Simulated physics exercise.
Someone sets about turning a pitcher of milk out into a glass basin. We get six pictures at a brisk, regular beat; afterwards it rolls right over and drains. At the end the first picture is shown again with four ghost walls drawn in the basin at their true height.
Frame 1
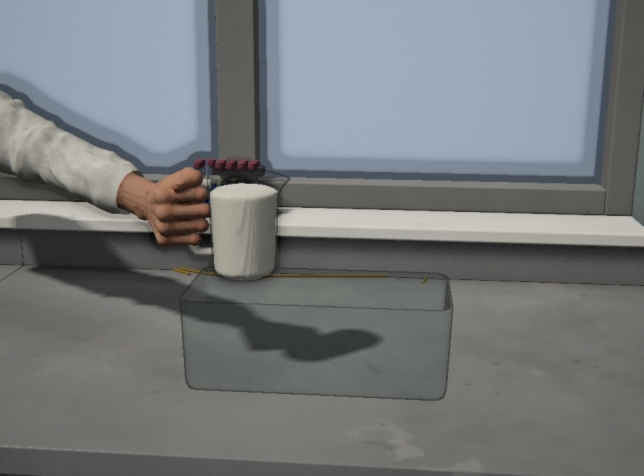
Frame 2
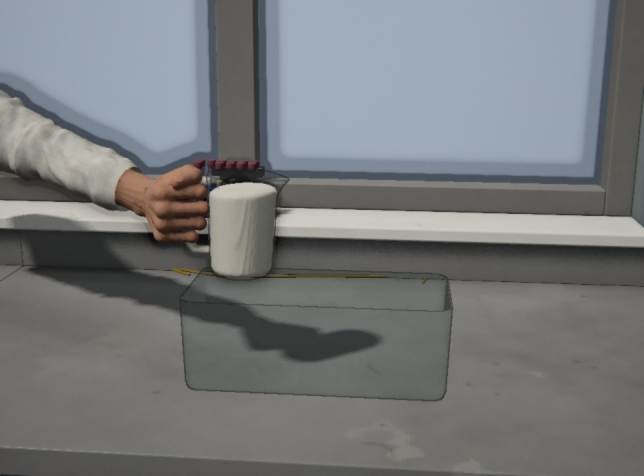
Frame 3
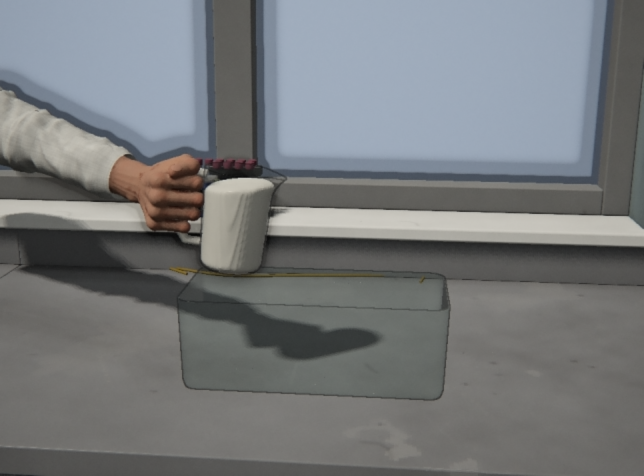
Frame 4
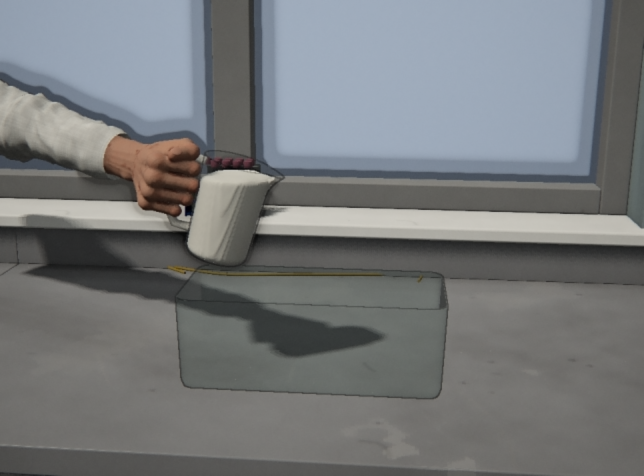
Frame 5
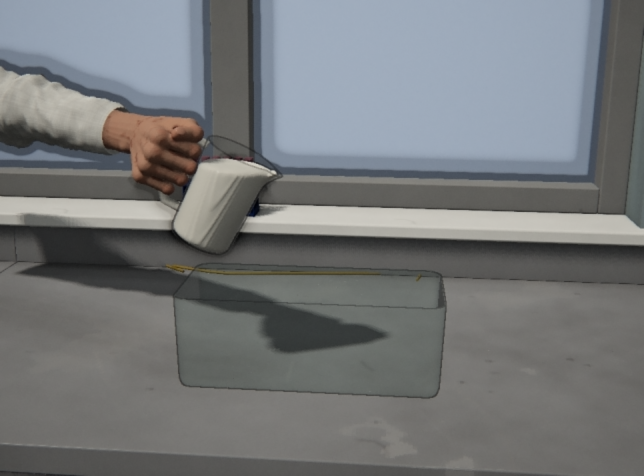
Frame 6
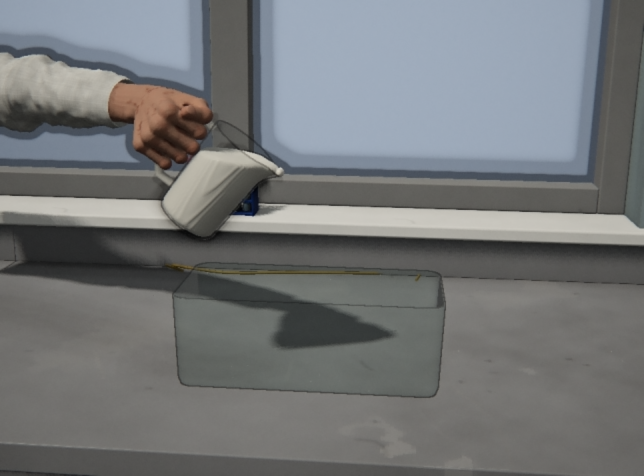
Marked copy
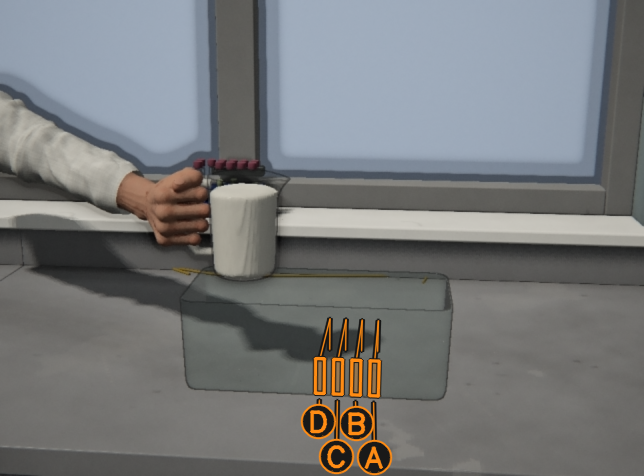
A hand in a pale sleeve held a whitish pitcher above a clear glass basin by a window, then gradually tilted it to the right until its spout leaned over the basin.
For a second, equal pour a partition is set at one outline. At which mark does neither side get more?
It is A.
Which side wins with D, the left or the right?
The right side.
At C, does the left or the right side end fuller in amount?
The right one.
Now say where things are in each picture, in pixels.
The first frame shows upright, lip at (289, 179); basin from (186, 386) to (446, 398); nothing has left yet.
The second frame shows upright, lip at (288, 179); nothing has left yet.
The third frame shows tipped about 7°, lip at (286, 178); nothing has left yet.
The fourth frame shows tipped about 15°, lip at (283, 177); nothing has left yet.
The fifth frame shows tipped about 26°, lip at (281, 176); nothing has left yet.
The sixth frame shows tipped about 39°, lip at (280, 175); milk is over the lip, down to (280, 175).
On the marked copy, A at (373, 402); B at (355, 401); C at (337, 400); D at (319, 399).
With A, about 56 % ends left of the wall and 41 % right of it; 3 % is lost outside.
With B, about 23 % ends left of the wall and 74 % right of it; 3 % is lost outside.
With C, about 9 % ends left of the wall and 88 % right of it; 3 % is lost outside.
With D, about 8 % ends left of the wall and 89 % right of it; 3 % is lost outside.
